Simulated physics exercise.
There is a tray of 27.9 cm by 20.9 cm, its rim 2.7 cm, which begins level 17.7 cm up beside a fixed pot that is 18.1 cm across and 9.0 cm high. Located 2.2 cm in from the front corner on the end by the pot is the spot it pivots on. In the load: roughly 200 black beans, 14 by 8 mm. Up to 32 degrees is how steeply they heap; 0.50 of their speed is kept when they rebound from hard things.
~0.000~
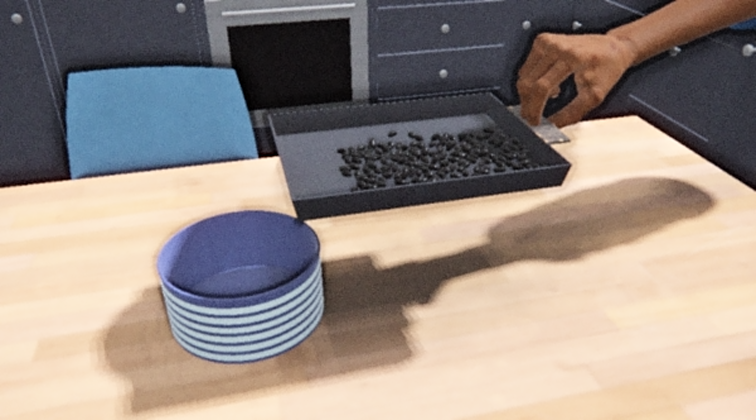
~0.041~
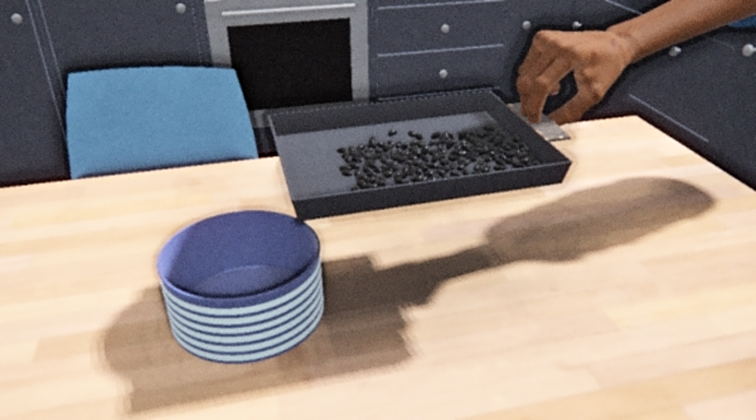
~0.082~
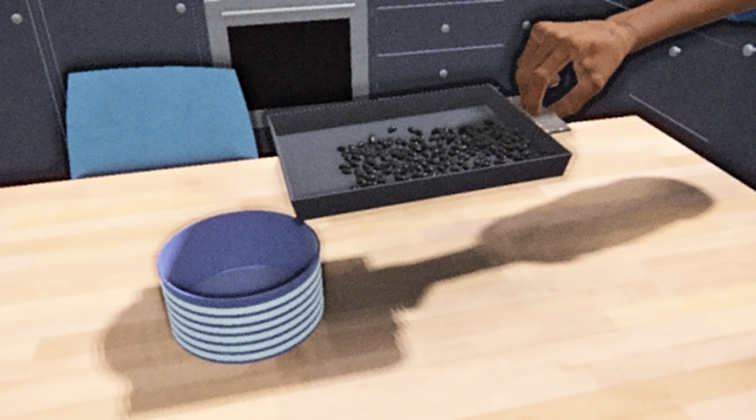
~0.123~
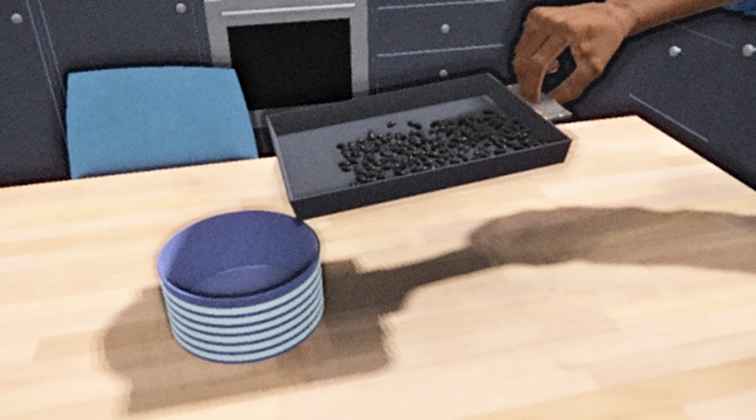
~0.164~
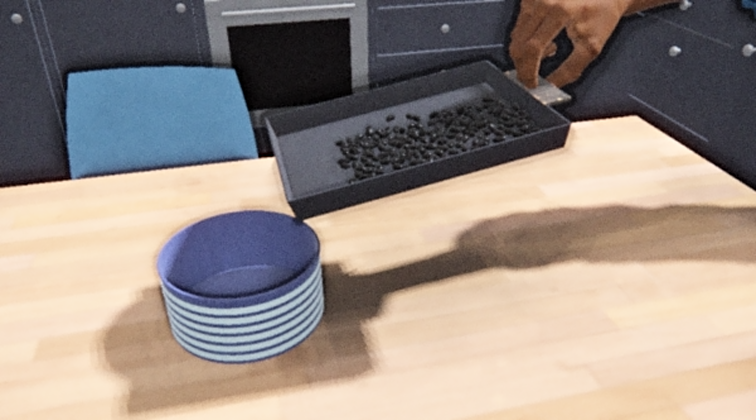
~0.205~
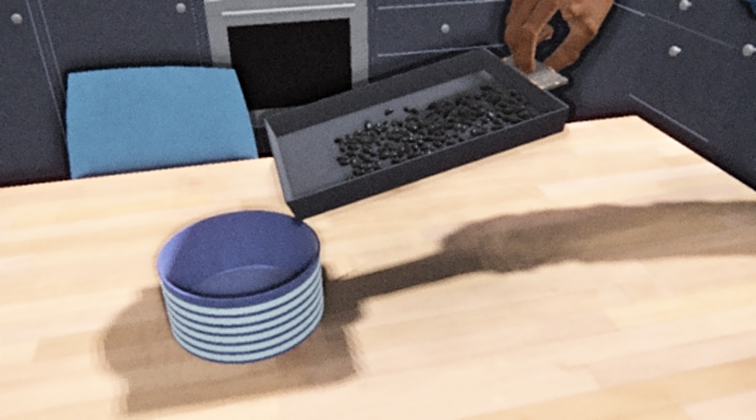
The clip shows a hand gripping the right end of a dark tray of small black beans on a wooden table, then raising that end so the tray slants down toward the left, behind a blue striped pot.
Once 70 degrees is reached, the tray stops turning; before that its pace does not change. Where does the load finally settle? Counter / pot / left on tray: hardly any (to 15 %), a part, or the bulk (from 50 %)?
Counter = hardly any, pot = a part, tray = the bulk.
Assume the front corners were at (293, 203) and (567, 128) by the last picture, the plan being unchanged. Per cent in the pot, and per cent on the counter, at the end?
Final per cent - pot 0, counter 65.
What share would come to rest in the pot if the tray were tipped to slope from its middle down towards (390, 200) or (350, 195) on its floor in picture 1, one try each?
0 and 5 %.
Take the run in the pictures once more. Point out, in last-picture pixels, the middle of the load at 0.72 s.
I reckon close to (285, 166).
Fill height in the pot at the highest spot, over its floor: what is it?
Height: Approx. 1.5 cm.
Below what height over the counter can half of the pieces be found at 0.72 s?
The halfway mark sits at about 20 cm.
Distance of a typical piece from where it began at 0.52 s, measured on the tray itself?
Roughly 5 cm.
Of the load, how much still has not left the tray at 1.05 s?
60%, roughly.
Then, at 0.52 s, tilt 41 degrees; the tray holds 100 %, the pot 0 %.
After 0.72 s, tilt 59 degrees; the tray holds 100 %, the pot 0 %.
After 1.05 s, tilt 70 degrees; the tray holds 60 %, the pot 30 %.
By 2.0 s all is still; counter 10 %, pot 35 %, tray 60 %.
